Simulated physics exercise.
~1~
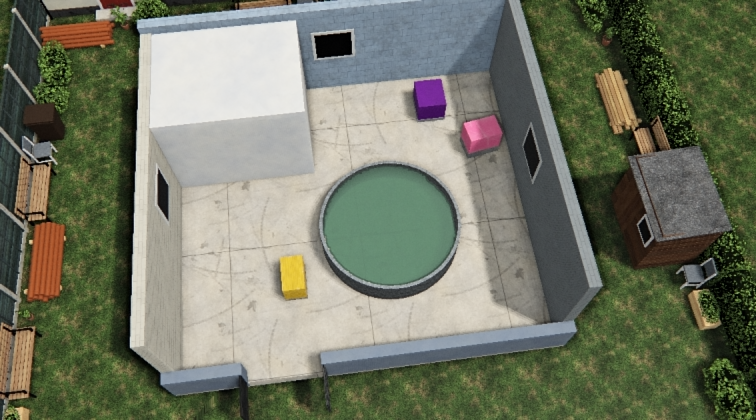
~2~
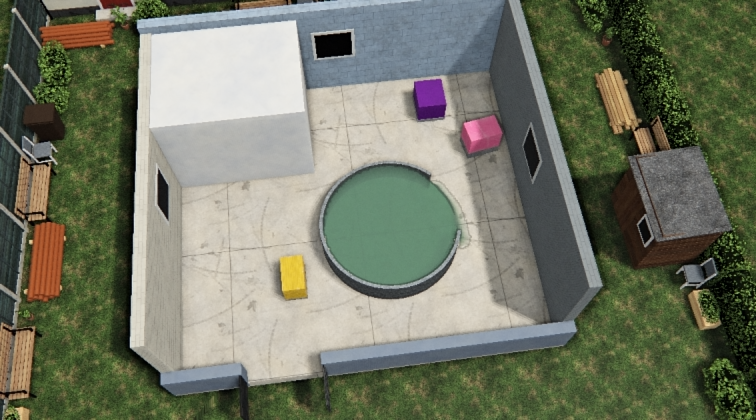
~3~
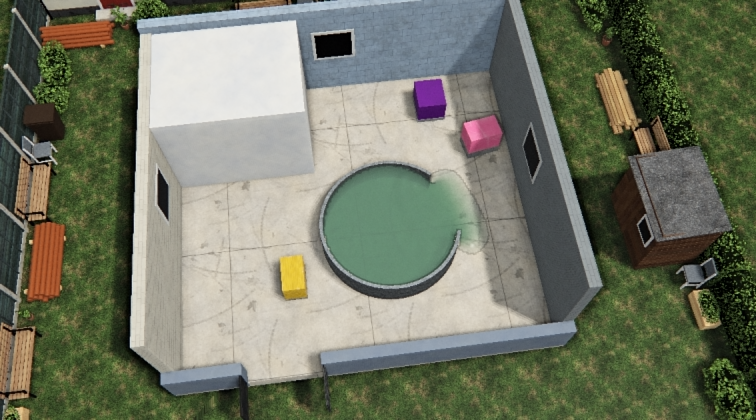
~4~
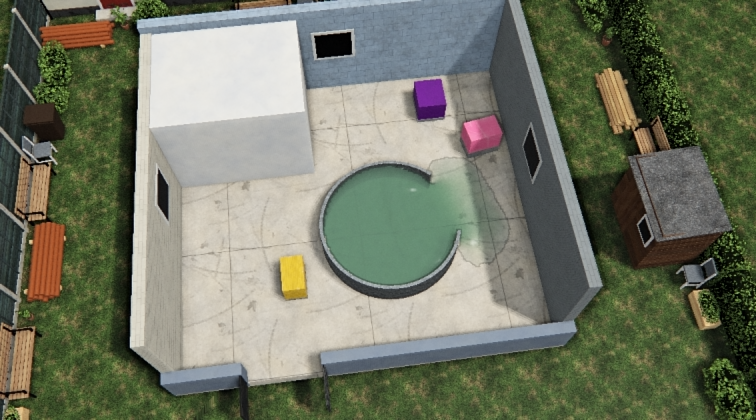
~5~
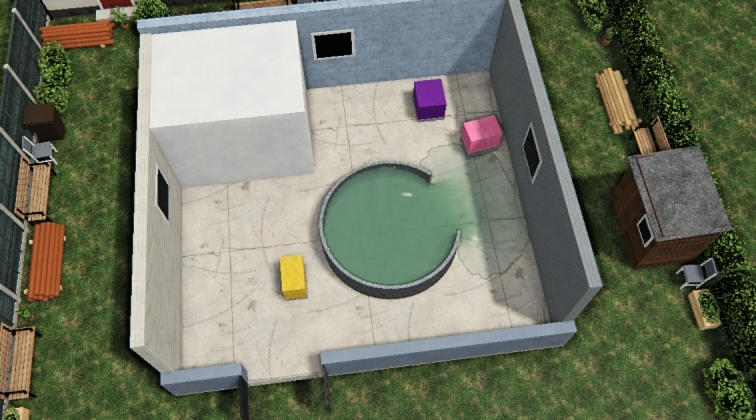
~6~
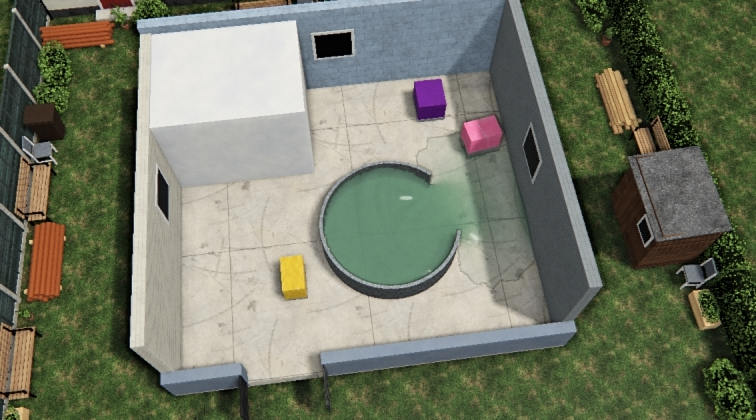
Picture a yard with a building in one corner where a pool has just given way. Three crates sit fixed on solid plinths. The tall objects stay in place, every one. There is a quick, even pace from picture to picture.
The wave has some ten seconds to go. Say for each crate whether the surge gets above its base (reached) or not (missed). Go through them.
Pink crate: Reached; purple crate: Reached; yellow crate: Reached.
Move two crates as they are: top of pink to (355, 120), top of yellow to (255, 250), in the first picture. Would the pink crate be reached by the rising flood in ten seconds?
The pink crate is untouched.
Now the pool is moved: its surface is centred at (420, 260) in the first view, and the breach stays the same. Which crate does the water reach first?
Answer: The one in pink.
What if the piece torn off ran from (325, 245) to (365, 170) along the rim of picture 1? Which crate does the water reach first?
The one in yellow.
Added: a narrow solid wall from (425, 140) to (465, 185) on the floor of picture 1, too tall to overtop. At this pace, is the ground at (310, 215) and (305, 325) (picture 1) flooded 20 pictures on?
As listed: No water, no water.
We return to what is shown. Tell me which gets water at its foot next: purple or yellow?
It's the purple-painted one.
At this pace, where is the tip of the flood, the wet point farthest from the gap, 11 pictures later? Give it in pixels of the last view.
Roughly at (489, 71).
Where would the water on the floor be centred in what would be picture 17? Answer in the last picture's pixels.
The water's centre sits above (433, 218).
A moment on, water covers 20 % of the floor; the pink crate water round its plinth, the purple crate water round its plinth, the yellow crate not reached.
Next, water covers 25 % of the floor; the pink crate water round its plinth, the purple crate water round its plinth, the yellow crate not reached.
Then, water covers 45 % of the floor; the pink crate water round its plinth, the purple crate water round its plinth, the yellow crate not reached.
Later, water covers 80 % of the floor; the pink crate water round its plinth, the purple crate water round its plinth, the yellow crate water round its plinth.
In the end, water covers 100 % of the floor; the pink crate was topped, the purple crate was topped, the yellow crate was topped.
